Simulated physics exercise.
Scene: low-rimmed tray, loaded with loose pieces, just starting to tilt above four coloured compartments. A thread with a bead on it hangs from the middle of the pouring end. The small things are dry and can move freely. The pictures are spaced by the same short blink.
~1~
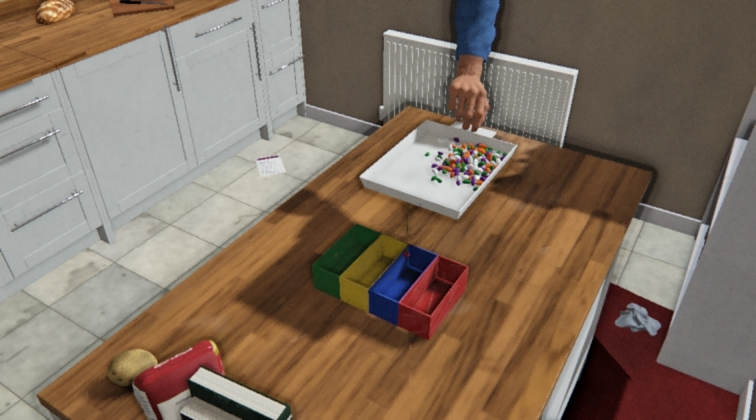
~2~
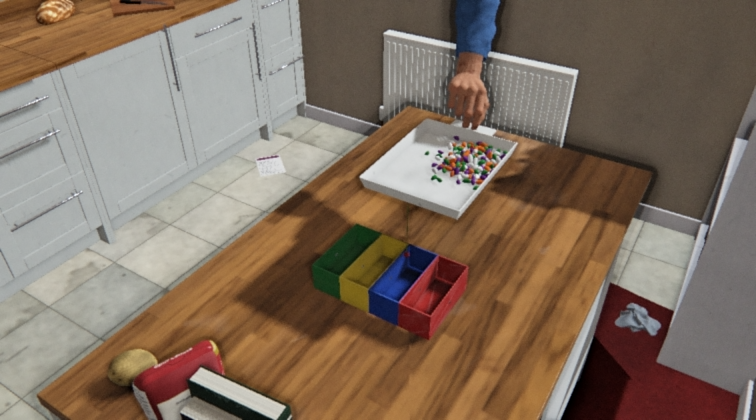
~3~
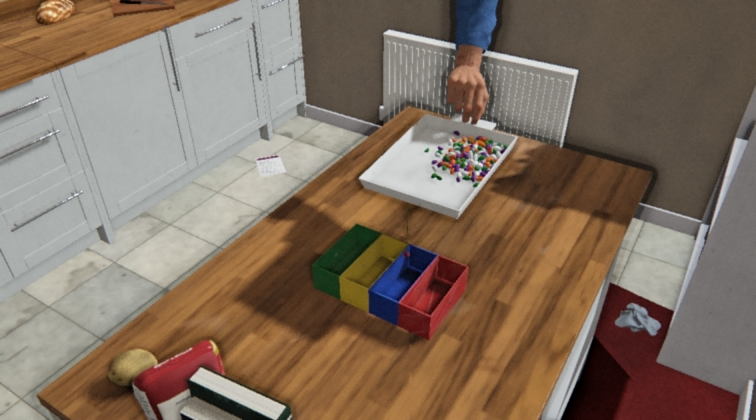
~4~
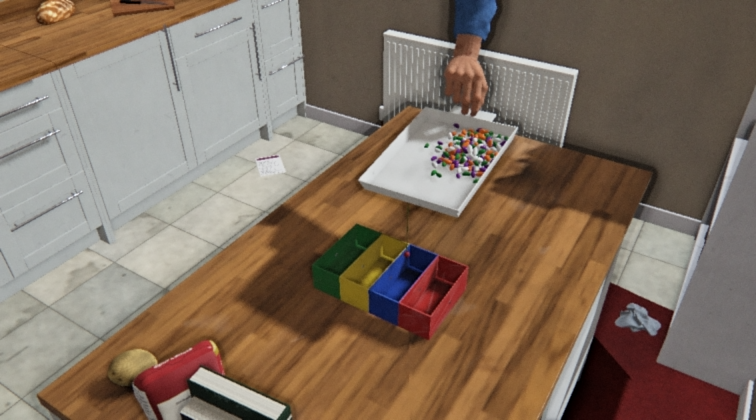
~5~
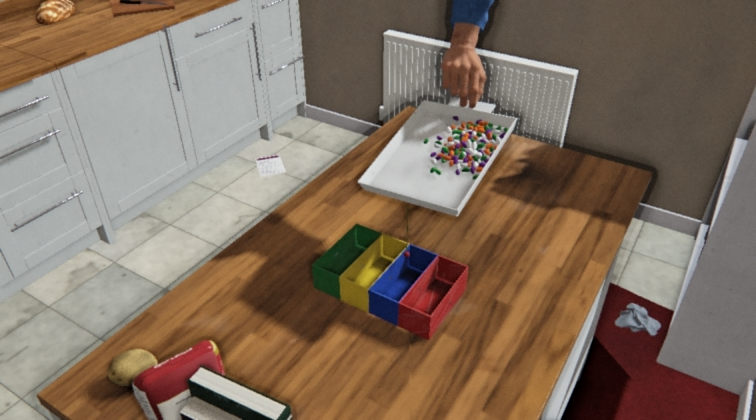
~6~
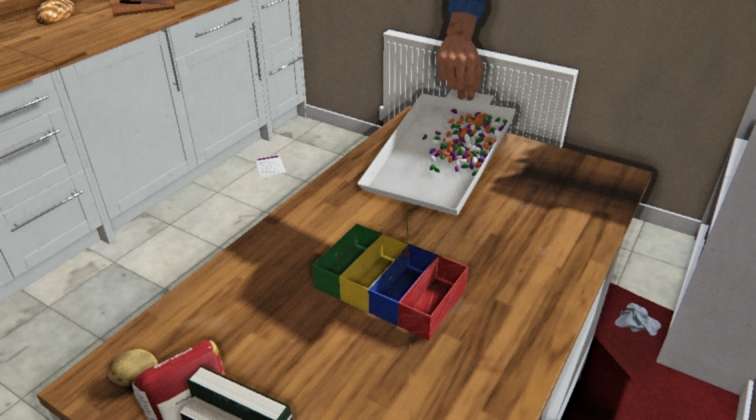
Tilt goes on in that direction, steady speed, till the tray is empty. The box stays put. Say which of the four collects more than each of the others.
The yellow one collects the most.
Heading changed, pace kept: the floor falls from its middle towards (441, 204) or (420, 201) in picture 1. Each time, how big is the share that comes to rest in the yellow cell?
In turn 0 and 10 in a hundred.
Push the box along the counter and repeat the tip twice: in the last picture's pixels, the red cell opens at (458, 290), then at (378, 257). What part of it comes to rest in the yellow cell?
About 30 per cent, then about 0 per cent.
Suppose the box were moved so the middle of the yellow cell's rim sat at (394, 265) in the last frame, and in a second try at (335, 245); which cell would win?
The green one, then blue.
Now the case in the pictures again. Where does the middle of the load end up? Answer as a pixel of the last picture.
Close to (365, 283), more or less.
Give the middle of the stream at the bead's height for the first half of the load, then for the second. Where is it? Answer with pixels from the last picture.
The leading part at (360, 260), the rest of it at (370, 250).
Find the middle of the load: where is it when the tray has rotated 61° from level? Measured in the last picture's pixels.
Look close to (397, 186) in the last picture.
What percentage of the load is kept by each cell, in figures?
Green cell: Around 30 percent; yellow cell: Around 50 percent; blue cell: Around 10 percent; red cell: Around 0 percent.
Soon, tray tipped steeply; nearly all on the tray; a stray few falling or outside the box.
A while on, tray tipped right over; about half on the tray; about a quarter in the yellow cell; about a quarter in the green cell; a stray few in the blue cell; a small part falling or outside the box.
Towards the end, tray tipped past a quarter turn; about half in the yellow cell; about a third in the green cell; a small part in the blue cell; a stray few in the red cell; a small part falling or outside the box.
Finally, tray tipped past a quarter turn; about half in the yellow cell; about a third in the green cell; a small part in the blue cell; a stray few in the red cell; a small part outside the box.
